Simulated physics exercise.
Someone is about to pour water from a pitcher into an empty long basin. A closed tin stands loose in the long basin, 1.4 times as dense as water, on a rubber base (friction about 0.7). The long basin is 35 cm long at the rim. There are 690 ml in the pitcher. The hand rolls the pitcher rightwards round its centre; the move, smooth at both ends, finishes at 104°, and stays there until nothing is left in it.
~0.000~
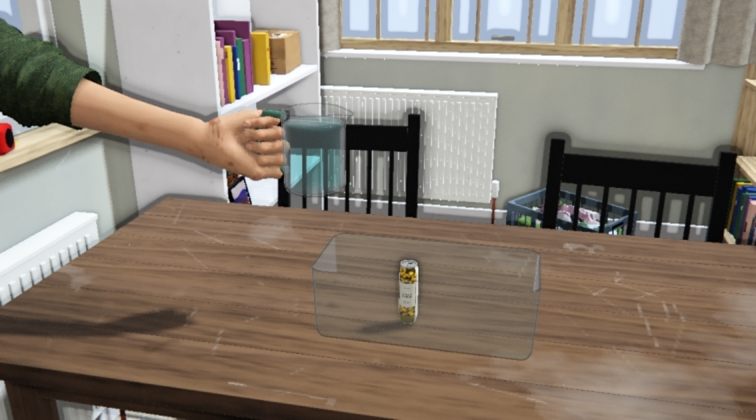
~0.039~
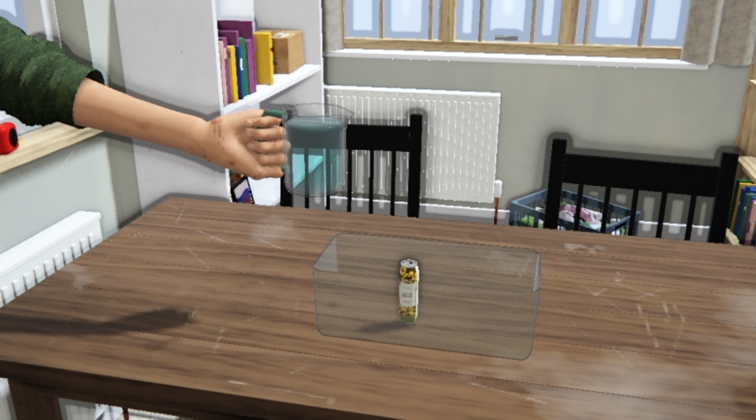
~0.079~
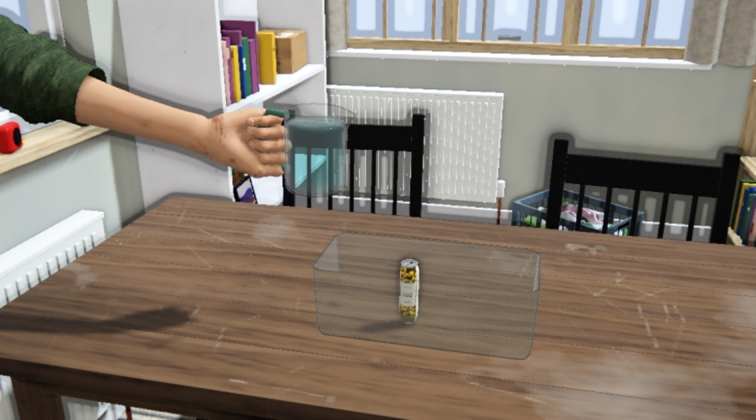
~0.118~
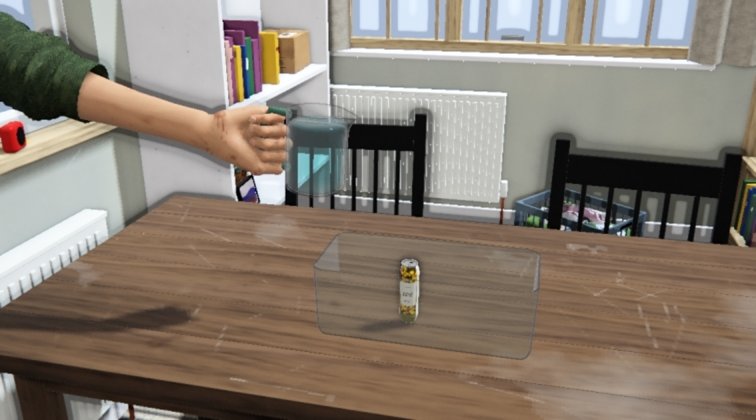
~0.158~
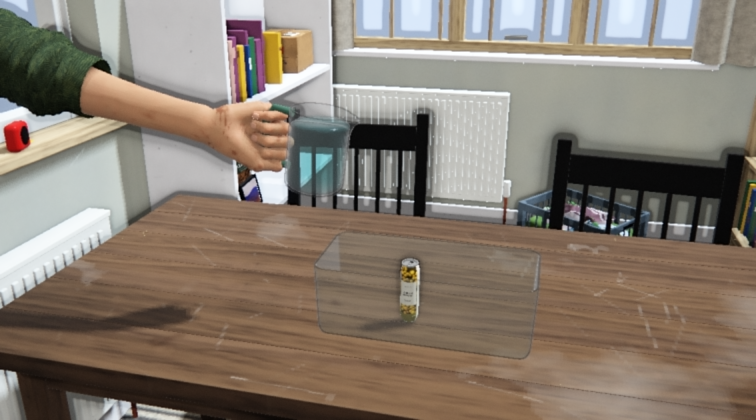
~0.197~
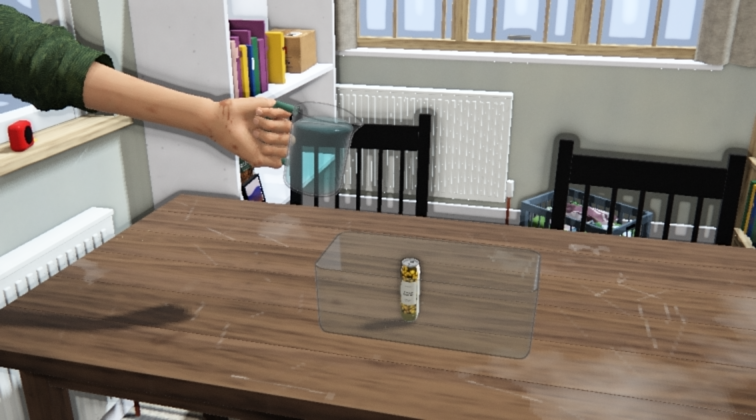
A hand in a dark green sleeve, reaching in from the left, holds a see-through bluish pitcher above a wooden table, viewed from slightly above in a bright room with windows, black chairs, a white radiator and a bookshelf. On the table, a small white, yellow and black tin stands inside a clear, empty long basin. The hand slowly tilts the pitcher slightly rightwards, while the camera shifts very slightly.
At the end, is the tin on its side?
It falls.
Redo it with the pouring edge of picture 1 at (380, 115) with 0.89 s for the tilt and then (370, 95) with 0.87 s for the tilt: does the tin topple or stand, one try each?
First it stays up; then it remains upright.
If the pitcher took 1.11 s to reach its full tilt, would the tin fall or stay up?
The tin falls.
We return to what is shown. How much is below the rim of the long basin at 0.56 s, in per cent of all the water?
Some 2 per cent.
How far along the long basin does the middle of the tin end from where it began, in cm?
Some 7.5 cm.
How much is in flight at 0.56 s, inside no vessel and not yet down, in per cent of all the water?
Near 16 in a hundred.
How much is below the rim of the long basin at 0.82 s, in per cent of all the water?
About 42 per cent.
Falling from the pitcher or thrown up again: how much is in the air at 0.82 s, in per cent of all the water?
About 26 per cent.
By 0.56 s the tilt is 72° and 82 per cent is still to pour; the tin stands where it began.
By 0.82 s the tilt is 102° and 32 per cent is still to pour; the tin stands where it began.
By 1.09 s the tilt is 104° and 5 per cent is still to pour; the tin lies on its side.
By 1.39 s the tilt is 104° and 0 per cent is still to pour; the tin lies on its side.
At rest the tin lies on its side.
